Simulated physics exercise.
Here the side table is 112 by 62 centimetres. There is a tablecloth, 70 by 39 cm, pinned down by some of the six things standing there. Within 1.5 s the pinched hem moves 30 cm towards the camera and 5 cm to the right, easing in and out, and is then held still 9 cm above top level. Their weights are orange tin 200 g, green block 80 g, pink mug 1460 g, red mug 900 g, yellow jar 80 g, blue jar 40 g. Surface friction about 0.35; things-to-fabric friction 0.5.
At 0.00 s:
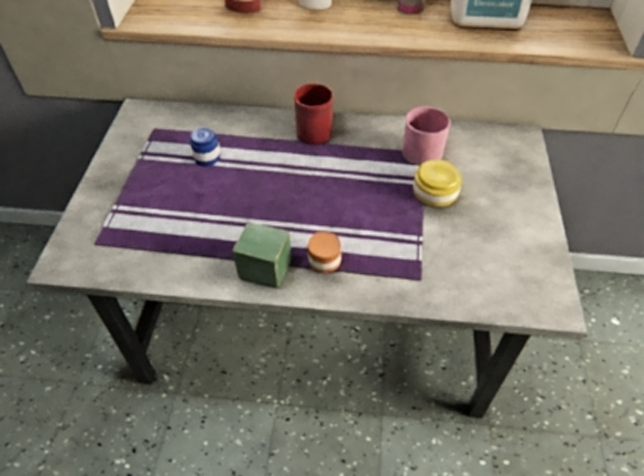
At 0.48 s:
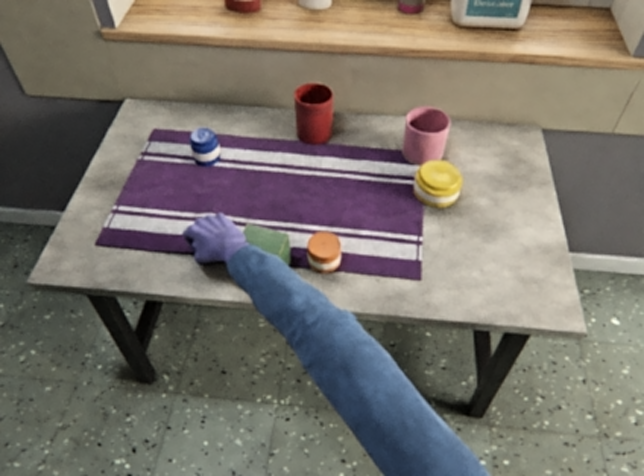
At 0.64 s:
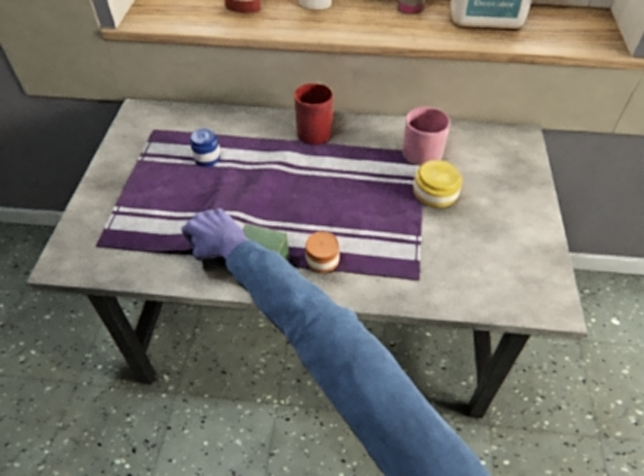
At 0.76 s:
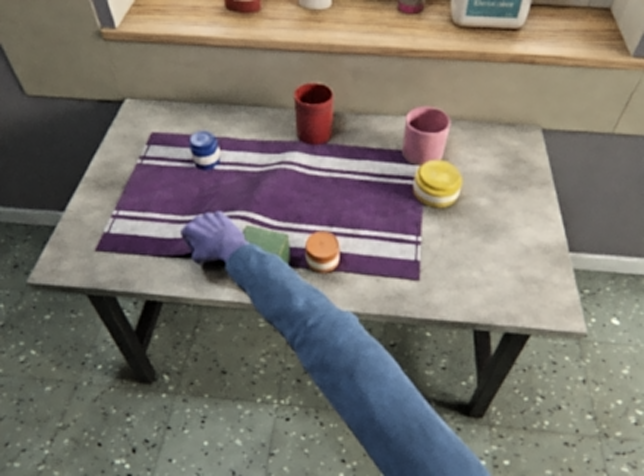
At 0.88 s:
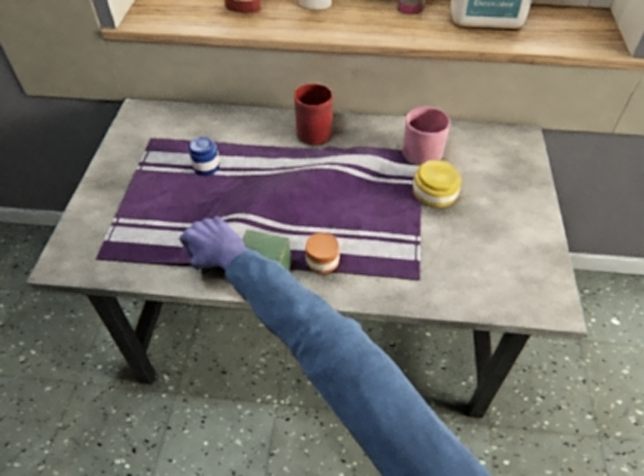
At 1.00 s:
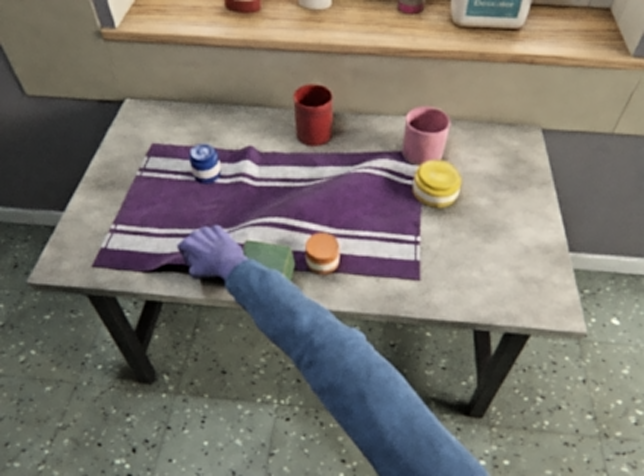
A gloved hand pinching a purple striped tablecloth's near edge and drawing it slightly towards the camera, the blue jar shifting along.
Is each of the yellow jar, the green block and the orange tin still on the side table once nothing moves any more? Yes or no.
Yellow jar yes, green block no, orange tin no.
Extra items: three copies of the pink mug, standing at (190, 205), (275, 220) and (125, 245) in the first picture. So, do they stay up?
Off the top, off the top, off the top.
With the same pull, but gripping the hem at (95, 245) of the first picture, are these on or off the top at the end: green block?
Result - green block is gone from the top.
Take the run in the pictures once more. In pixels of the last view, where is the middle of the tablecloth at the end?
I'd point to about (212, 301).
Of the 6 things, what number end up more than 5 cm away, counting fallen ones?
3 in all.
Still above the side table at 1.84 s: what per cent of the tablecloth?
Around 60 percent.
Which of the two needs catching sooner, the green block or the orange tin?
Green.
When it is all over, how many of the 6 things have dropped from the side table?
2.
After 1.3 s, 95 % of the tablecloth is still over the top; green block 10 cm off its start, orange tin 5 cm off its start, yellow jar 2 cm off its start.
After 1.6 s, 80 % of the tablecloth is still over the top; green block over the edge, orange tin 9 cm off its start, yellow jar 2 cm off its start.
After 1.8 s, 60 % of the tablecloth is still over the top; green block over the edge, orange tin 18 cm off its start at (288, 332), yellow jar 2 cm off its start at (436, 179).
After 2.1 s, 50 % of the tablecloth is still over the top; orange tin over the edge, green block over the edge, yellow jar 2 cm off its start.
After 3.7 s, 50 % of the tablecloth is still over the top; green block over the edge, orange tin over the edge, yellow jar 2 cm off its start at (436, 179), blue jar 39 cm off its start at (139, 266).
